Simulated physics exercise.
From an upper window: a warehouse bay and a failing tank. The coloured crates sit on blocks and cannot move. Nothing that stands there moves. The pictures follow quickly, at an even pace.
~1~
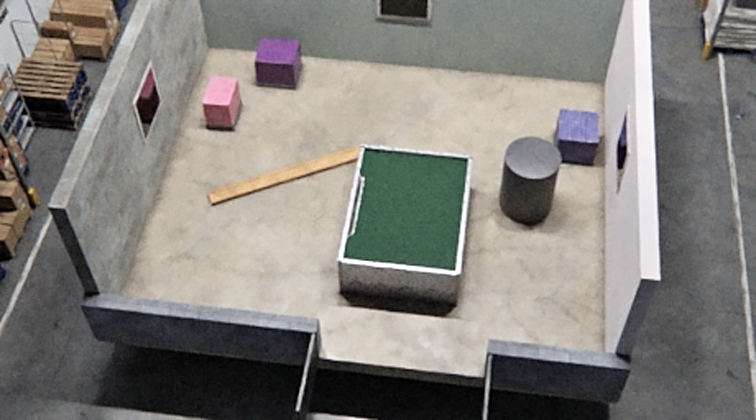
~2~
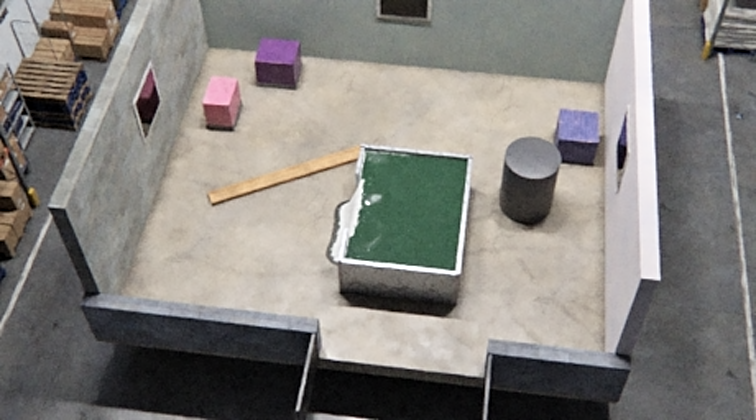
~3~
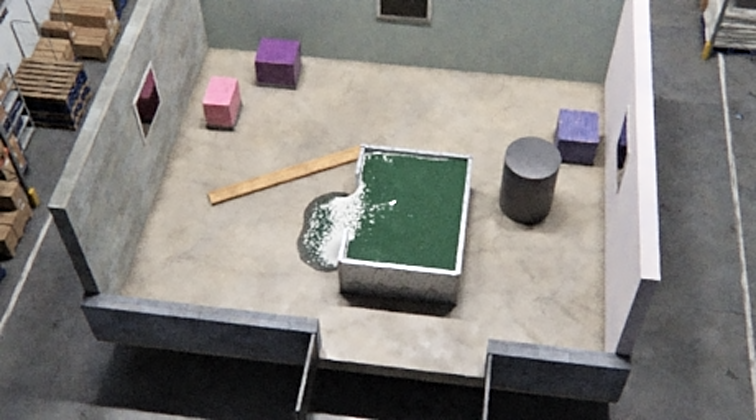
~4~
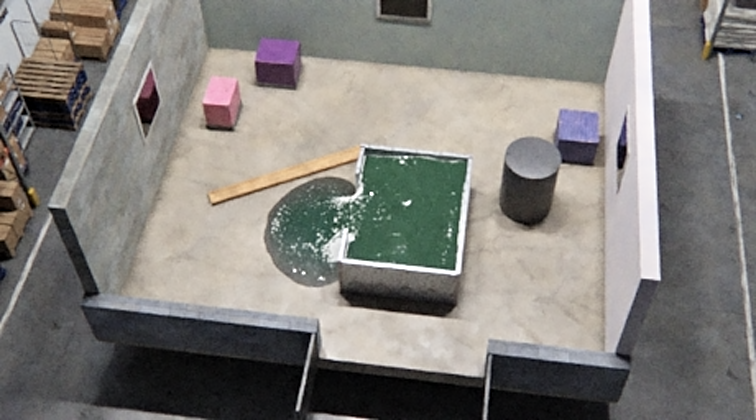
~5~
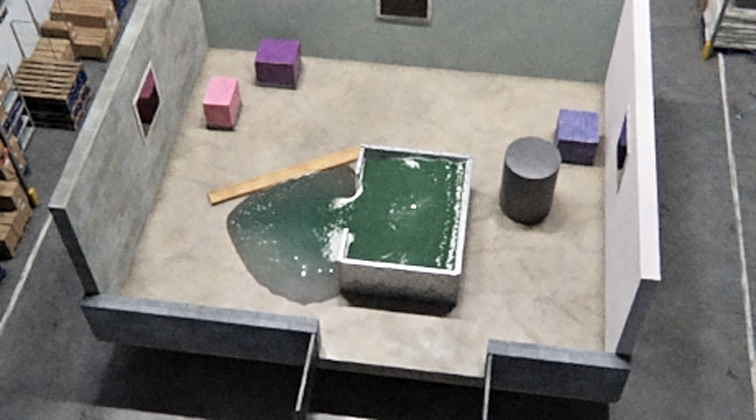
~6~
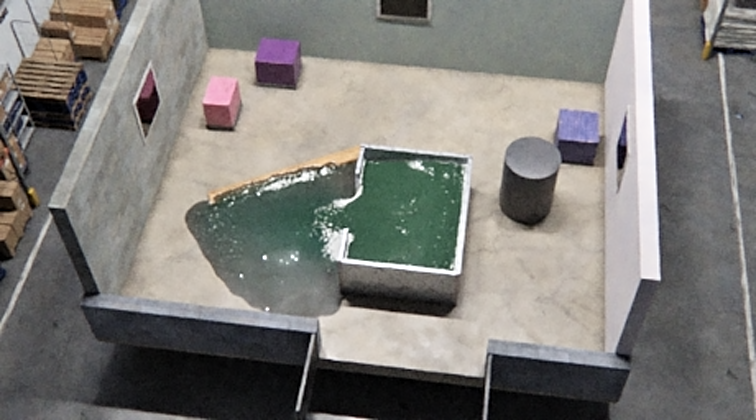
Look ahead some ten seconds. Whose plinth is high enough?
One by one: The purple crate is soaked; the pink crate is soaked; the blue crate is soaked.
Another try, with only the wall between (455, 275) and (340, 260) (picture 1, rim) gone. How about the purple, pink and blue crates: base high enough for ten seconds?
In short: Purple crate is safe, pink crate keeps dry, blue crate is spared.
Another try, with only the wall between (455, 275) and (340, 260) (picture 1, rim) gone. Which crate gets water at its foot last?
Last comes the one in purple.
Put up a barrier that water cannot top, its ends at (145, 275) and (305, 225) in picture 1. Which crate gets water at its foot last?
That is the one in blue.
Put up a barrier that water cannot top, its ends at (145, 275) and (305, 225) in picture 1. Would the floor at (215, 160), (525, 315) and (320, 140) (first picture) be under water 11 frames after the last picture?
As listed: Flooded, not flooded, flooded.
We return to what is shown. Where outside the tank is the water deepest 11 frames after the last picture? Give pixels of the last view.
Close to (116, 309).
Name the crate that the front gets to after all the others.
Last comes the crate marked blue.
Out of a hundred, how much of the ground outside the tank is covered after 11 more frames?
I make it 35 per cent.
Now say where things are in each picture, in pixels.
In the first picture, the open tank at (408, 209) is whole and still.
In the second picture, water pours out at (355, 223) and has run to (337, 261).
In the third picture, the front is at (308, 258), out from the gap at (355, 224).
In the fourth picture, the front is at (269, 235), out from the gap at (355, 224).
In the fifth picture, water pours out at (355, 224) and has run to (232, 226).
In the sixth picture, the front is at (194, 210), out from the gap at (355, 223).
A moment on, water covers 30 % of the floor; the purple crate not reached, the pink crate not reached, the blue crate not reached.
Next, water covers 35 % of the floor; the purple crate water round its plinth, the pink crate water round its plinth, the blue crate not reached.
Then, water covers 40 % of the floor; the purple crate water round its plinth, the pink crate water round its plinth, the blue crate not reached.
Later, water covers 70 % of the floor; the purple crate water round its plinth, the pink crate water round its plinth, the blue crate not reached.
In the end, water covers 95 % of the floor; the purple crate was topped, the pink crate was topped, the blue crate was topped.
